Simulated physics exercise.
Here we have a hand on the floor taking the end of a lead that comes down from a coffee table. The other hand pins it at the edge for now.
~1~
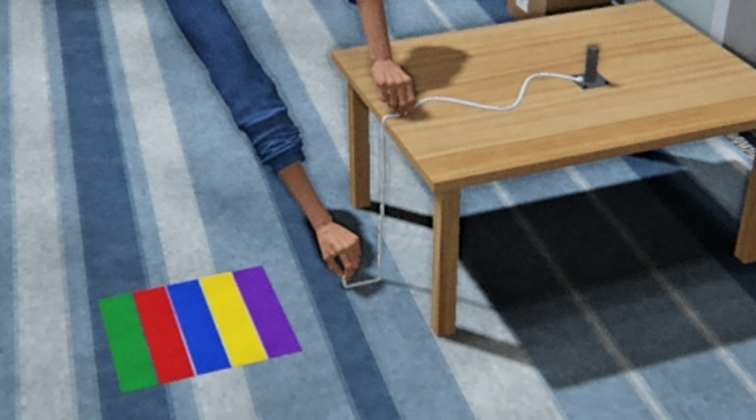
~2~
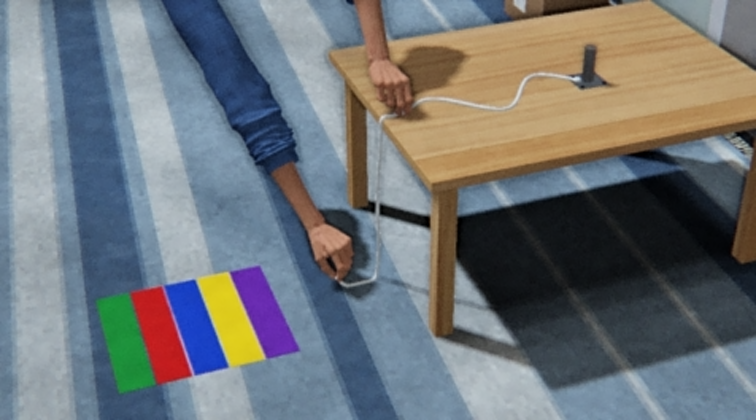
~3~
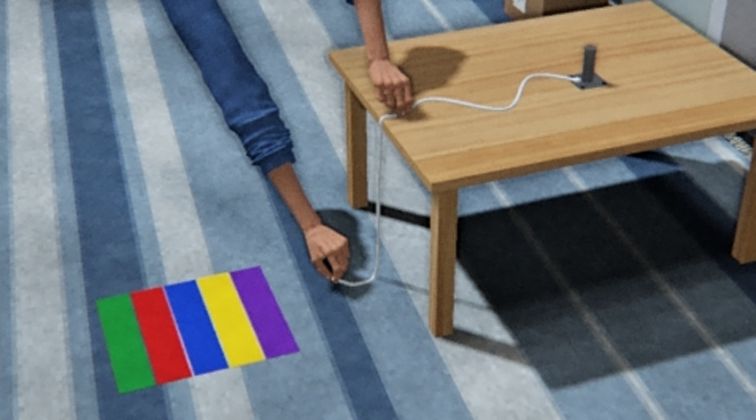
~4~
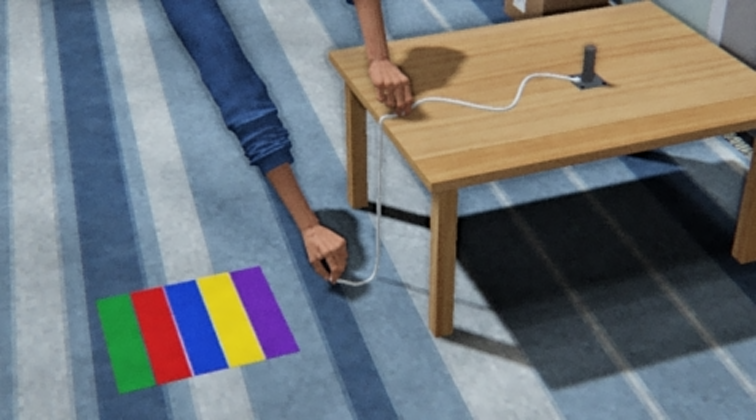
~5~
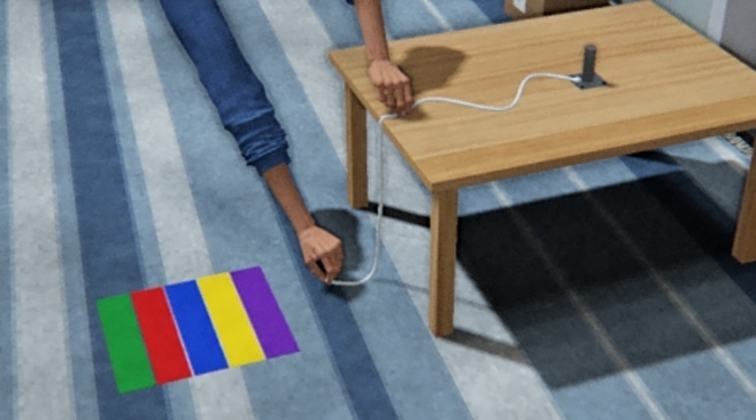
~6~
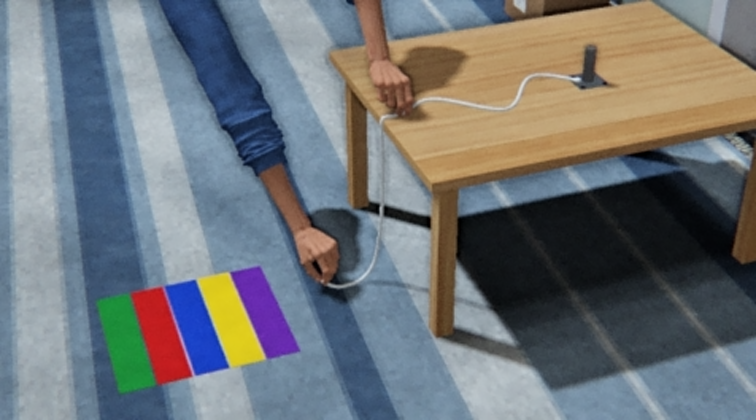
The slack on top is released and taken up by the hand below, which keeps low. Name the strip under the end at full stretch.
It halts on the red strip.
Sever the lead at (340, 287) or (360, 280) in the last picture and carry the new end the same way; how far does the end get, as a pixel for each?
Near (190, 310) and (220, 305).
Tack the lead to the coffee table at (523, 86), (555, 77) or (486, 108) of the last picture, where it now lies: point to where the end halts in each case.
Try by try, around (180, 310), (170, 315) and (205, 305).
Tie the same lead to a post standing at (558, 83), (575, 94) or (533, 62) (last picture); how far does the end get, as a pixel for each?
The places are (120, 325), (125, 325) and (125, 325).
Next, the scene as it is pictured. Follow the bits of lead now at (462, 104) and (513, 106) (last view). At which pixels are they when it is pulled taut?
About (420, 112), and the other about (473, 102).
Early on, end near (226, 302); over yellow.
Midway, end near (183, 312); over blue.
At the end of the slack, end near (158, 317); over red. Over red.
